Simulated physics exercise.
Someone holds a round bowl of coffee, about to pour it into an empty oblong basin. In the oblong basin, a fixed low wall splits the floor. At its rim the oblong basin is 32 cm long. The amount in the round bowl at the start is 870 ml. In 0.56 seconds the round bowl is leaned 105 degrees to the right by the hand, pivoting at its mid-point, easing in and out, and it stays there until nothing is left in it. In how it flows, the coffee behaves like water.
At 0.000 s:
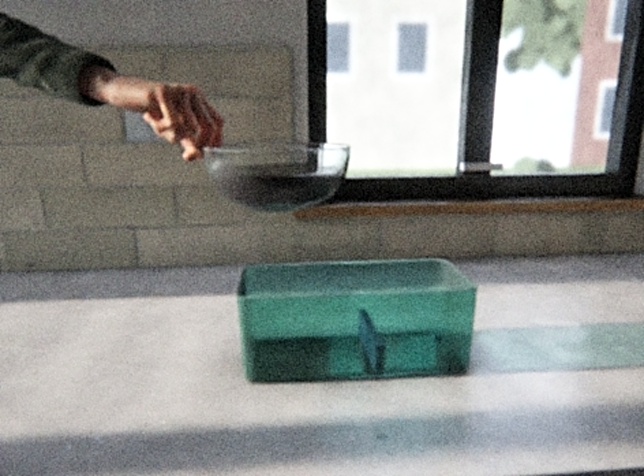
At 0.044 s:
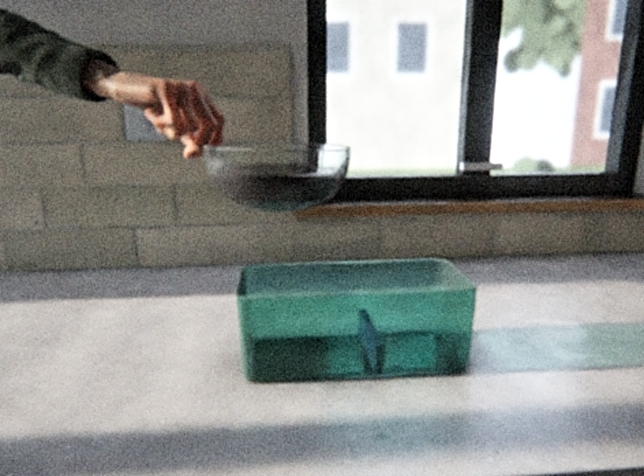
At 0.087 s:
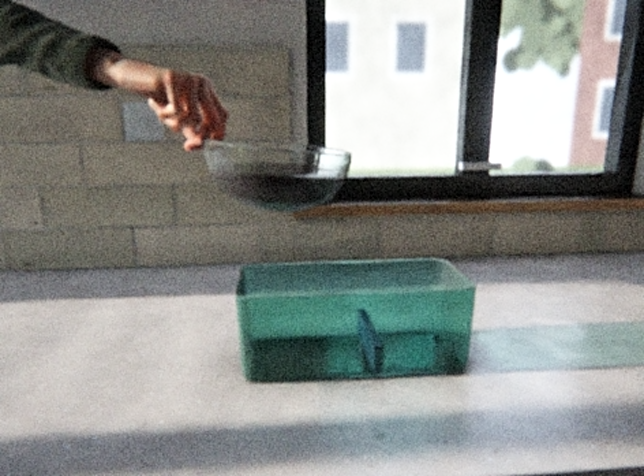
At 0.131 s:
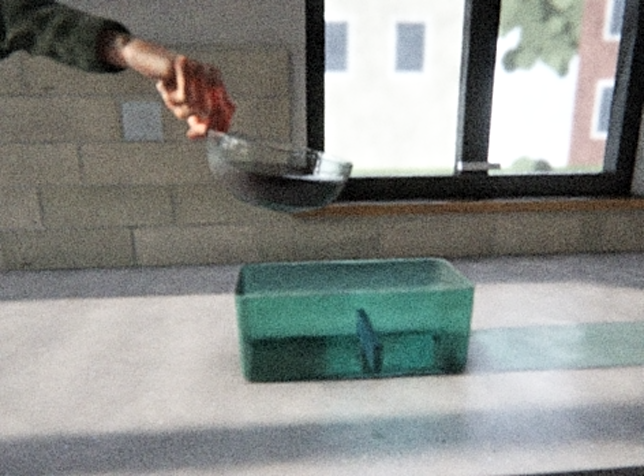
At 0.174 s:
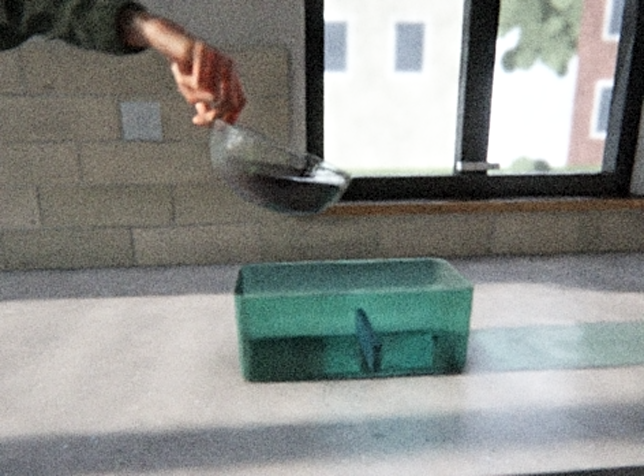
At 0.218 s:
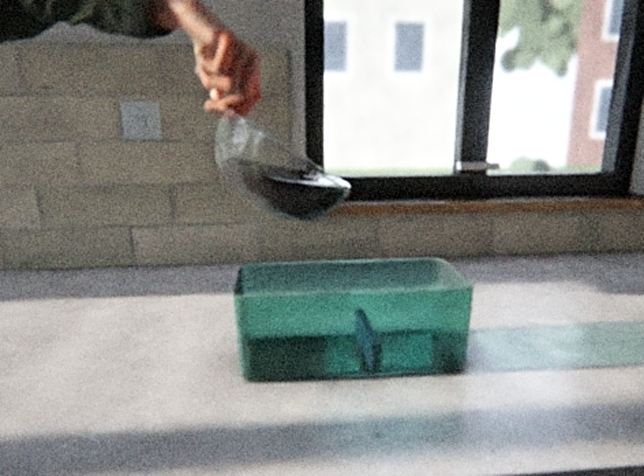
A hand tilts a clear bowl of dark liquid rightward above a green oblong basin.
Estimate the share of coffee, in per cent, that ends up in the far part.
About 41 per cent.
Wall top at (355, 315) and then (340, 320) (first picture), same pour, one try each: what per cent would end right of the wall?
In turn about 60 and 70 per cent.
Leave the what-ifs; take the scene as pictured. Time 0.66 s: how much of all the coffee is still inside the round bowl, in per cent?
About 0 percent.
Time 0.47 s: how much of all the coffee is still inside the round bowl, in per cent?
Some 8 % of it is still there.
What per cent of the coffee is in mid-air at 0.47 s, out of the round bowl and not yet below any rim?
Near 44 per cent of it all.
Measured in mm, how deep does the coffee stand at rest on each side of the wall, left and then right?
18 mm left, 22 mm right.
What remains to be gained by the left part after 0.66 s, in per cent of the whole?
About 12 percent.
By 0.47 s the tilt is 99° and 8 per cent is still to pour, 11 is left of the wall and 37 right of it.
By 0.66 s the tilt is 105° and 0 per cent is still to pour, 41 is left of the wall and 38 right of it.
By 0.85 s the tilt is 105° and 1 per cent is still to pour, 44 is left of the wall and 42 right of it.
By 1.06 s the tilt is 105° and 0 per cent is still to pour, 51 is left of the wall and 42 right of it.
At rest 52 per cent lies left of the wall, 41 right of it and 7 outside.
